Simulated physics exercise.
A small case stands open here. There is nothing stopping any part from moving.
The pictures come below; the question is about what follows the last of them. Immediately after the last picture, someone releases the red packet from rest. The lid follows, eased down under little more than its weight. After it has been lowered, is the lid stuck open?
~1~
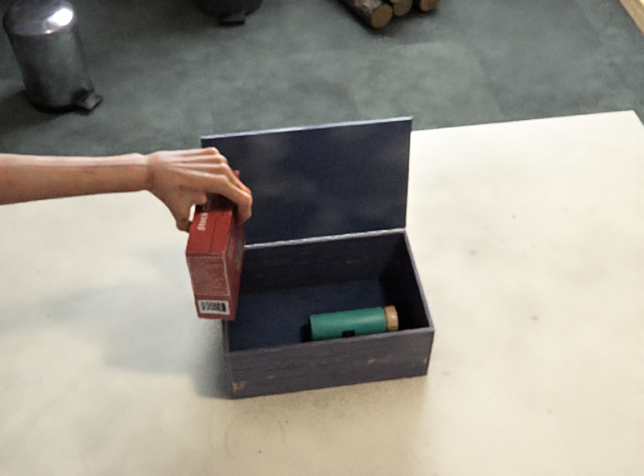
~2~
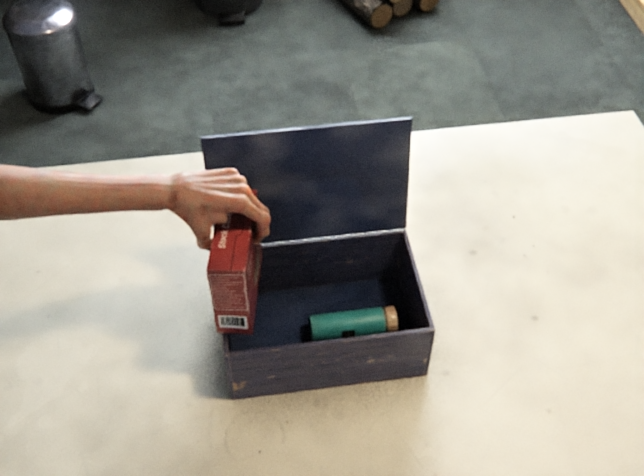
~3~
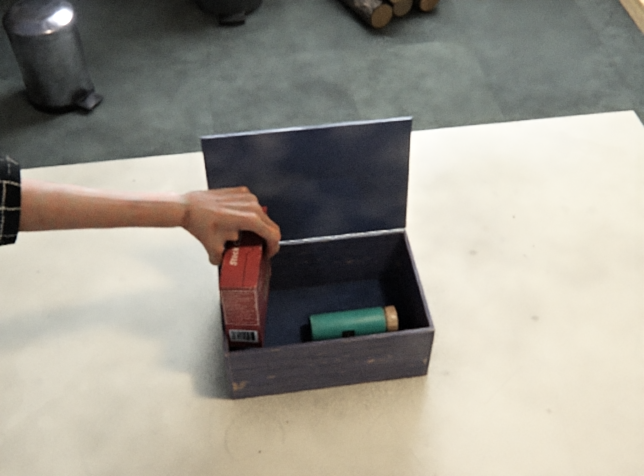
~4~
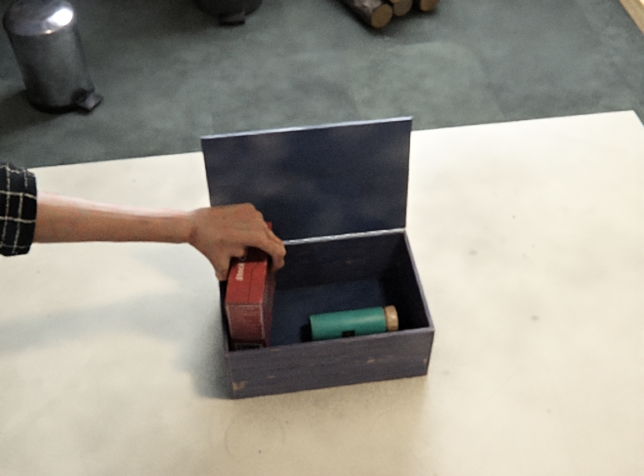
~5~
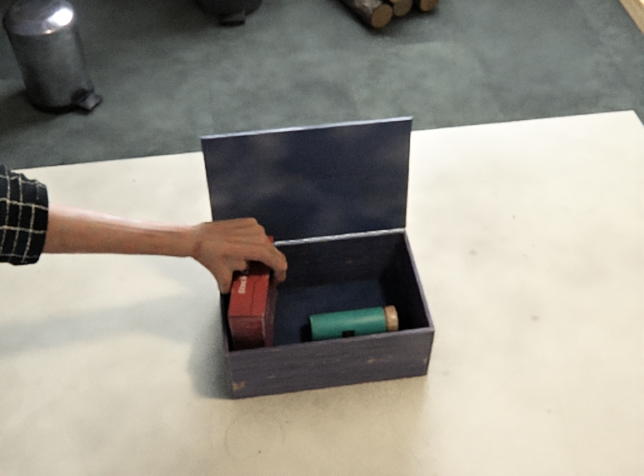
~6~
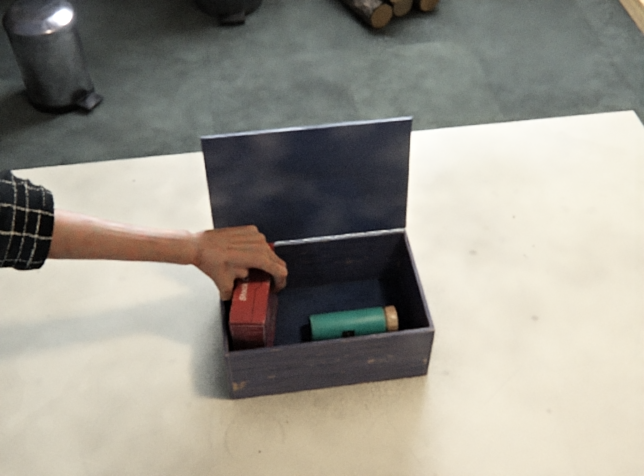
Yes.
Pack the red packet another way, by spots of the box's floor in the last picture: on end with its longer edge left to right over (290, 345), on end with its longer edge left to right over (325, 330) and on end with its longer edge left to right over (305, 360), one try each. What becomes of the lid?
The first time it is kept open, the next time it is kept open, and the last time it is kept open.
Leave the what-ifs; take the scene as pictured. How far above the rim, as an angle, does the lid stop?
Angle above rim: About 45°.
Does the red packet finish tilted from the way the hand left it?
At the finish the red packet holds its orientation.
Then, 1.10 s later than the last frame, lid starting down.
Then, 1.50 s later than the last frame, lid 66° above the rim.
Then, 1.70 s later than the last frame, lid 51° above the rim.
When it is over, lid 43° above the rim; both as before. End places, in pixels of the last picture, red packet near (257, 319).
